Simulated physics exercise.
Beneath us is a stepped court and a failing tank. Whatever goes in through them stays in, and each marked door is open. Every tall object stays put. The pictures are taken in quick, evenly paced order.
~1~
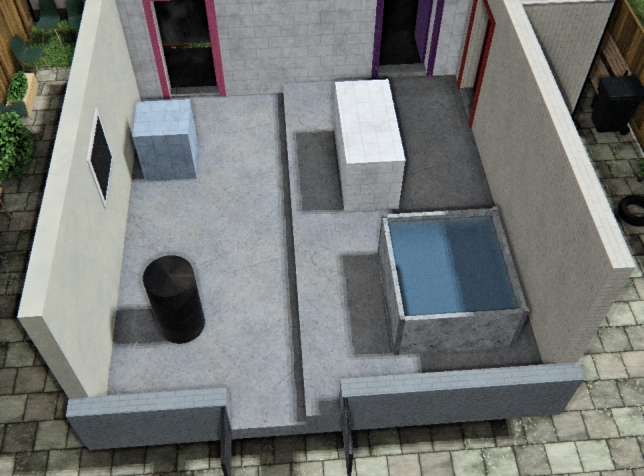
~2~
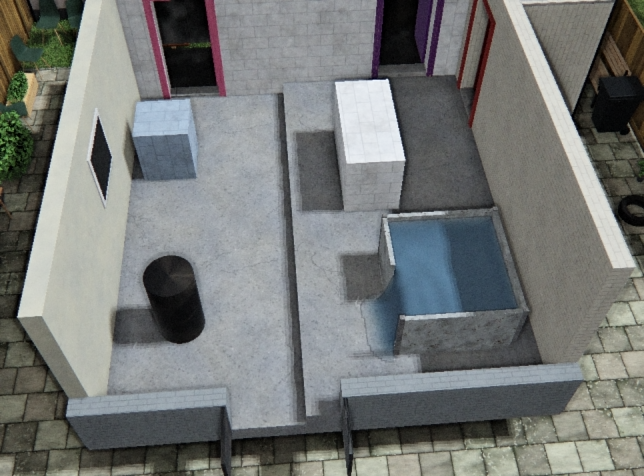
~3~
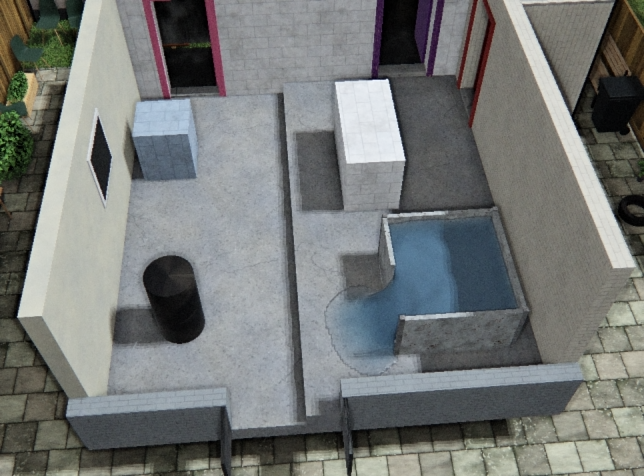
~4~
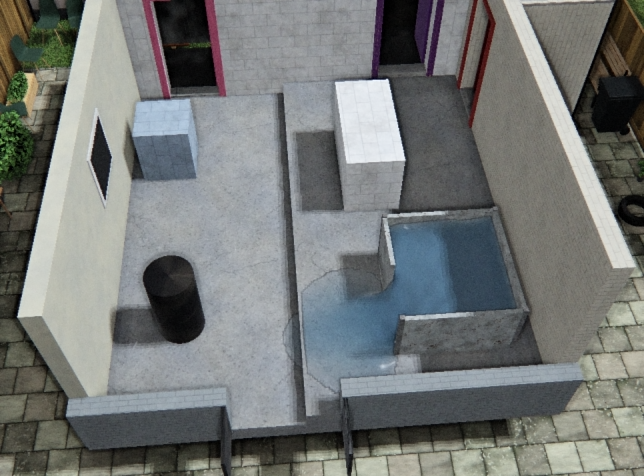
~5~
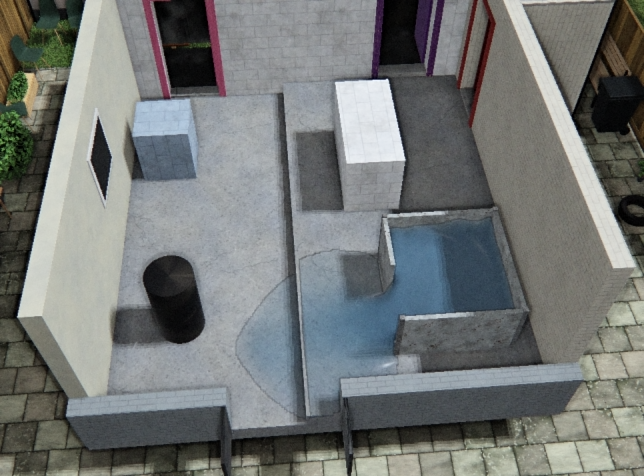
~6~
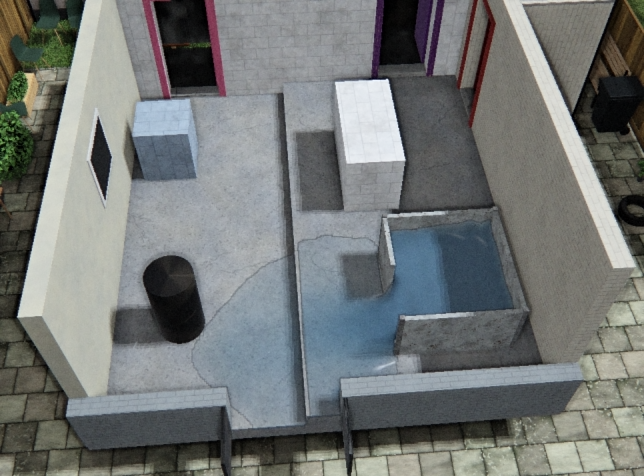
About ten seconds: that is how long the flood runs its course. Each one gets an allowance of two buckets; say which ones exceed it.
Going through them: The red door does not exceed it; the purple door does not exceed it; the pink door exceeds it.
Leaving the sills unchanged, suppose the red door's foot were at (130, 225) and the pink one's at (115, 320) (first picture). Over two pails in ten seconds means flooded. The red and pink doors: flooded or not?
I'd say the red door beats the mark and the pink door beats the mark.
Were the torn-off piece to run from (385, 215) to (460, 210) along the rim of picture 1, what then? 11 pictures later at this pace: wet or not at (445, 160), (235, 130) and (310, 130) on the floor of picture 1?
One after the other: Awash, not flooded, clear.
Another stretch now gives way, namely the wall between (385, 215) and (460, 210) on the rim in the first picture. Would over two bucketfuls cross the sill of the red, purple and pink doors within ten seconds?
So the red one ends up above, the purple one ends up above and the pink one ends up above.
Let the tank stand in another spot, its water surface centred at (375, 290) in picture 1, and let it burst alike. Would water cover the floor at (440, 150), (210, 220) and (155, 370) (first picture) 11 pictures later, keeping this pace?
My reading is missed by the flood first, hit by the flood next and hit by the flood last.
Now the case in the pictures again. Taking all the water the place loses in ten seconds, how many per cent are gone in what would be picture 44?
Around 65 percent.
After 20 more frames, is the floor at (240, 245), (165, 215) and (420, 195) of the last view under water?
First spot submerged, second spot submerged, third spot spared.
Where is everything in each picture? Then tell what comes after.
In the first frame, the tank at (451, 264) is whole and still.
In the second frame, water pours out at (396, 313) and has run to (392, 359).
In the third frame, the front is at (333, 312), out from the gap at (396, 315).
In the fourth frame, the front is at (291, 332), out from the gap at (395, 316).
In the fifth frame, water pours out at (395, 316) and has run to (244, 357).
In the sixth frame, the front is at (200, 360), out from the gap at (395, 316).
A moment on, water covers 30 % of the floor; the red door not reached, the purple door not reached, the pink door not reached.
Next, water covers 40 % of the floor; the red door not reached, the purple door not reached, the pink door not reached.
Then, water covers 45 % of the floor; the red door not reached, the purple door not reached, the pink door wet at the sill, nothing in.
Later, water covers 55 % of the floor; the red door not reached, the purple door not reached, the pink door under two buckets in.
In the end, water covers 60 % of the floor; the red door not reached, the purple door not reached, the pink door over two buckets in.
